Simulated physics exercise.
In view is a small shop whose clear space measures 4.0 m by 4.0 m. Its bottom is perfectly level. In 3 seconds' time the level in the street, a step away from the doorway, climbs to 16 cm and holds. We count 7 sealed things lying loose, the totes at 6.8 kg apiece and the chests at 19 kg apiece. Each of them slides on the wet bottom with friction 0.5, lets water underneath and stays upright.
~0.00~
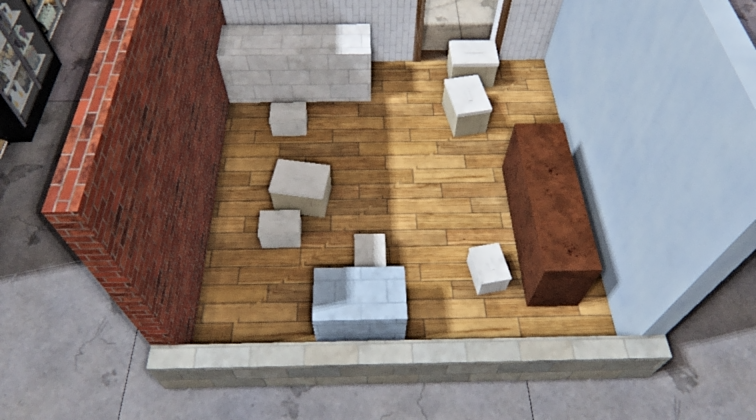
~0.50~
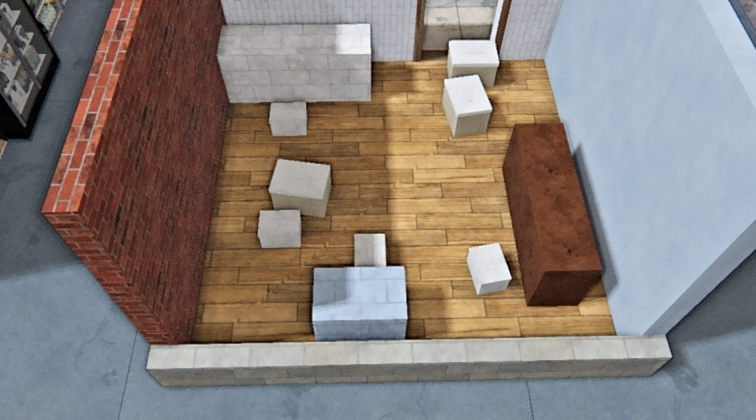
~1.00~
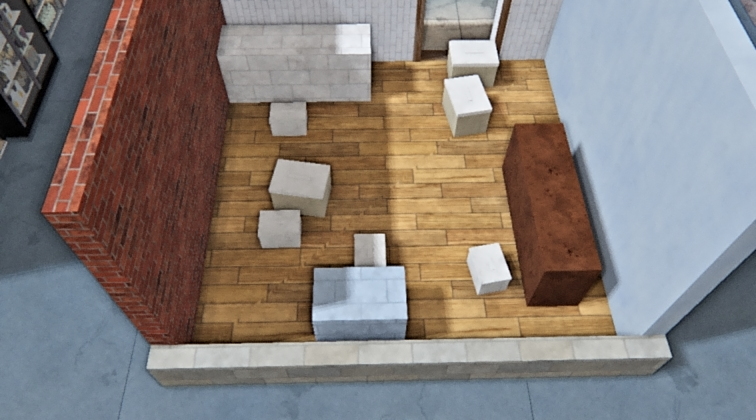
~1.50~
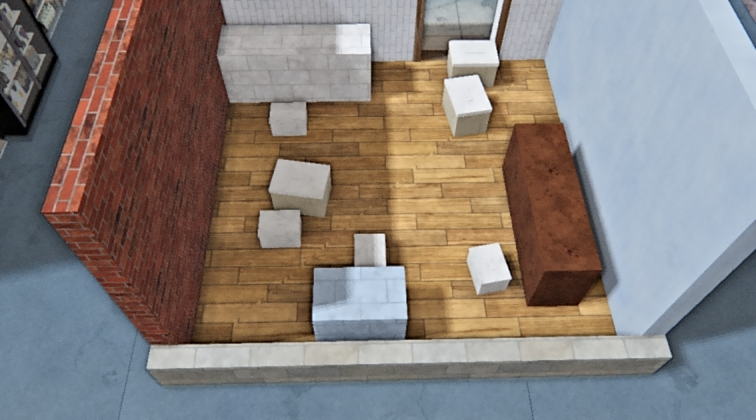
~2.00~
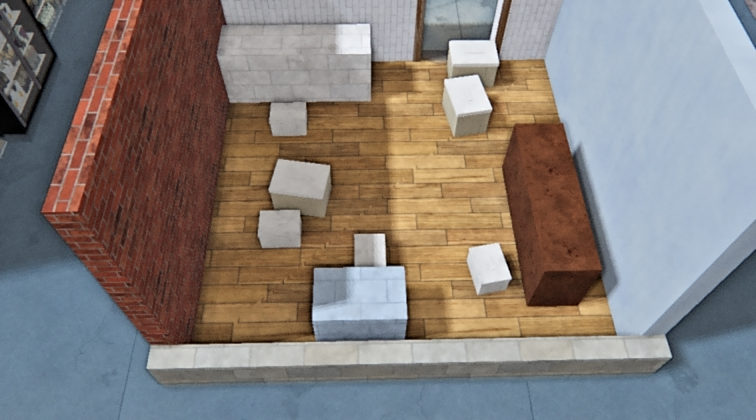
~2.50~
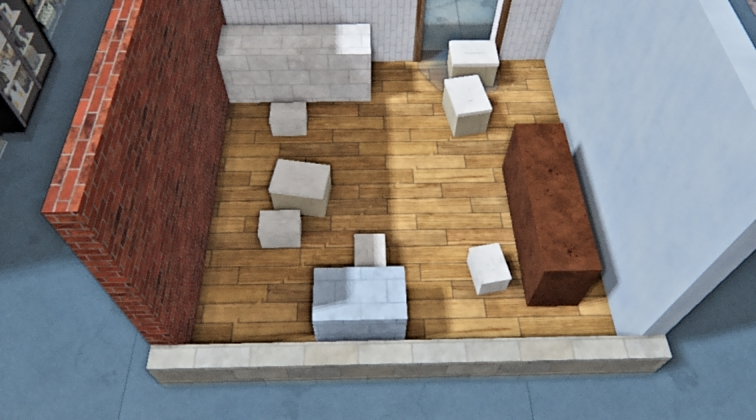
The footage shows a small wood-floored shop from above, with pale blocks and a long brown one standing motionless as the grey ground outside turns bluish and, lastly, a faint film of water edges through the back doorway.
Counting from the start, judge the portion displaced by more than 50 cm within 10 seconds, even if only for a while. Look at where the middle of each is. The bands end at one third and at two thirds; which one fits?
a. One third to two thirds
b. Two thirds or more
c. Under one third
The answer is c.
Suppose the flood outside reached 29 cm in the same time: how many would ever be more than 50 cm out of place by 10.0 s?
Then it comes to 6.
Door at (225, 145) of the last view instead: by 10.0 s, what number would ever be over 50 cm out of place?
In that case the number is 2.
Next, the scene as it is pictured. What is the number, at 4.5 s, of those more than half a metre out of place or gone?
0.
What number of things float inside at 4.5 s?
Total: 0.
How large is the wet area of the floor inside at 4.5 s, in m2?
Around 4.5 m2 of it.
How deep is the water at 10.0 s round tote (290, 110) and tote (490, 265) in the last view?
I'd put it at 3 cm and 5 cm respectively.
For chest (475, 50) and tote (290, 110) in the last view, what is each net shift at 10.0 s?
In that order: 30 cm, 0 cm.
After 3.5 s 0 of 7 are over 50 cm from their spots; 0 afloat.
After 4.5 s 0 of 7 are over 50 cm from their spots; 0 afloat.
After 7.0 s 0 of 7 are over 50 cm from their spots; 0 afloat.
After 10.0 s 0 of 7 are over 50 cm from their spots, and 0 have been at some point; 0 afloat.
